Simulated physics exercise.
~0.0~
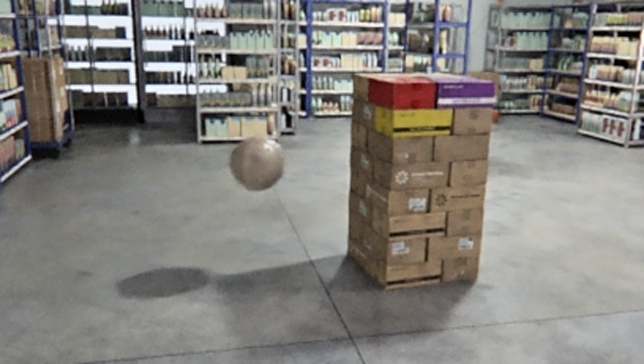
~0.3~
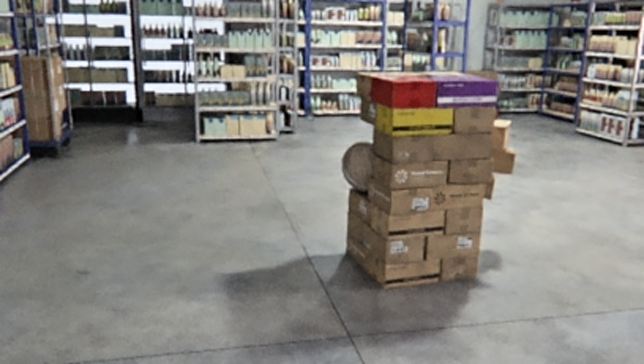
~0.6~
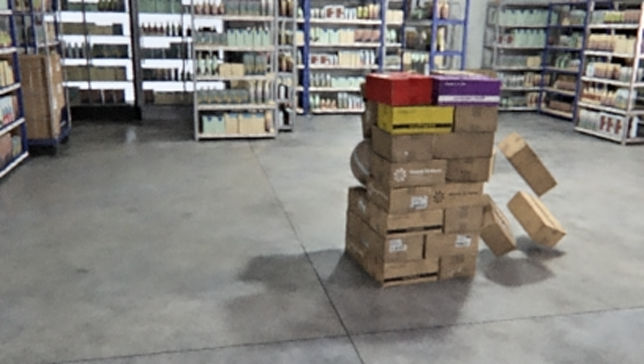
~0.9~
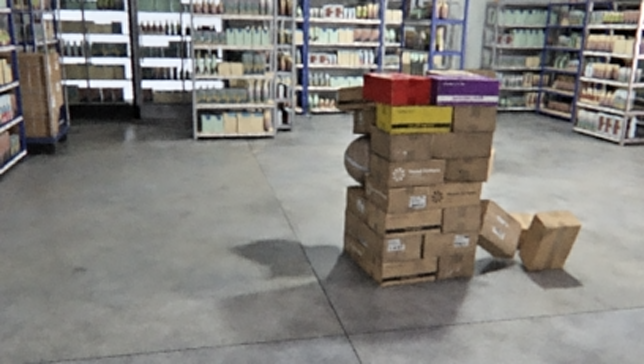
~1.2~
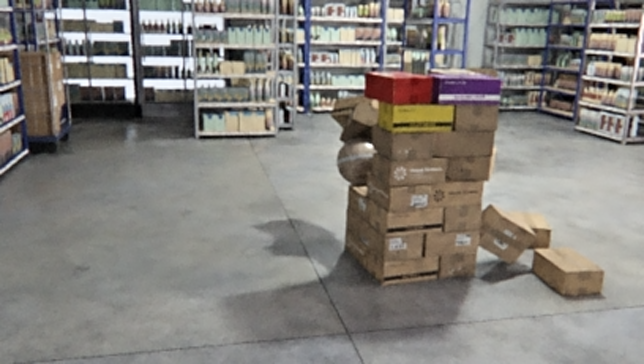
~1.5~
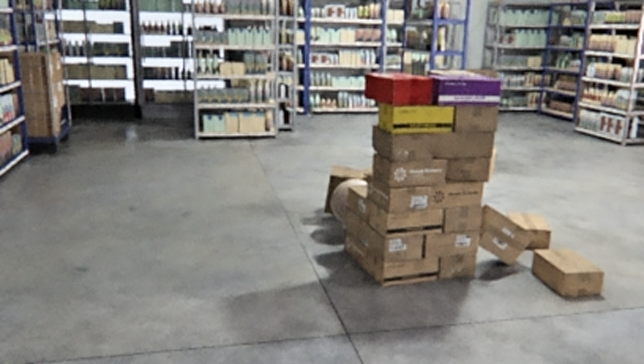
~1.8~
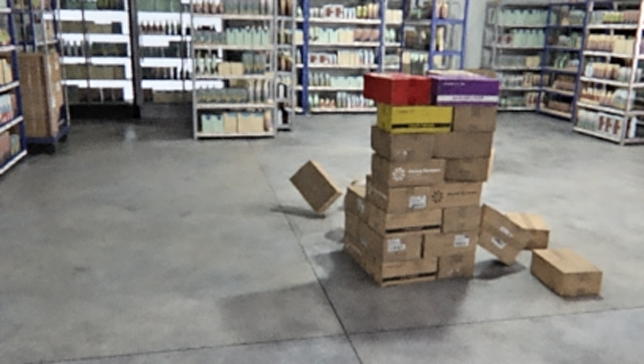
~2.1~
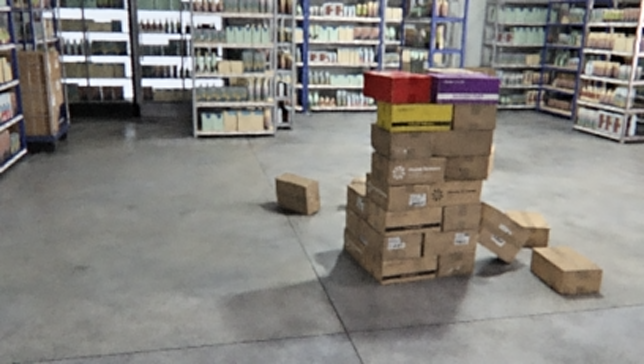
Warehouse floor with a ball striking a tower of cardboard boxes, knocking several loose on both sides while the coloured top stays up.
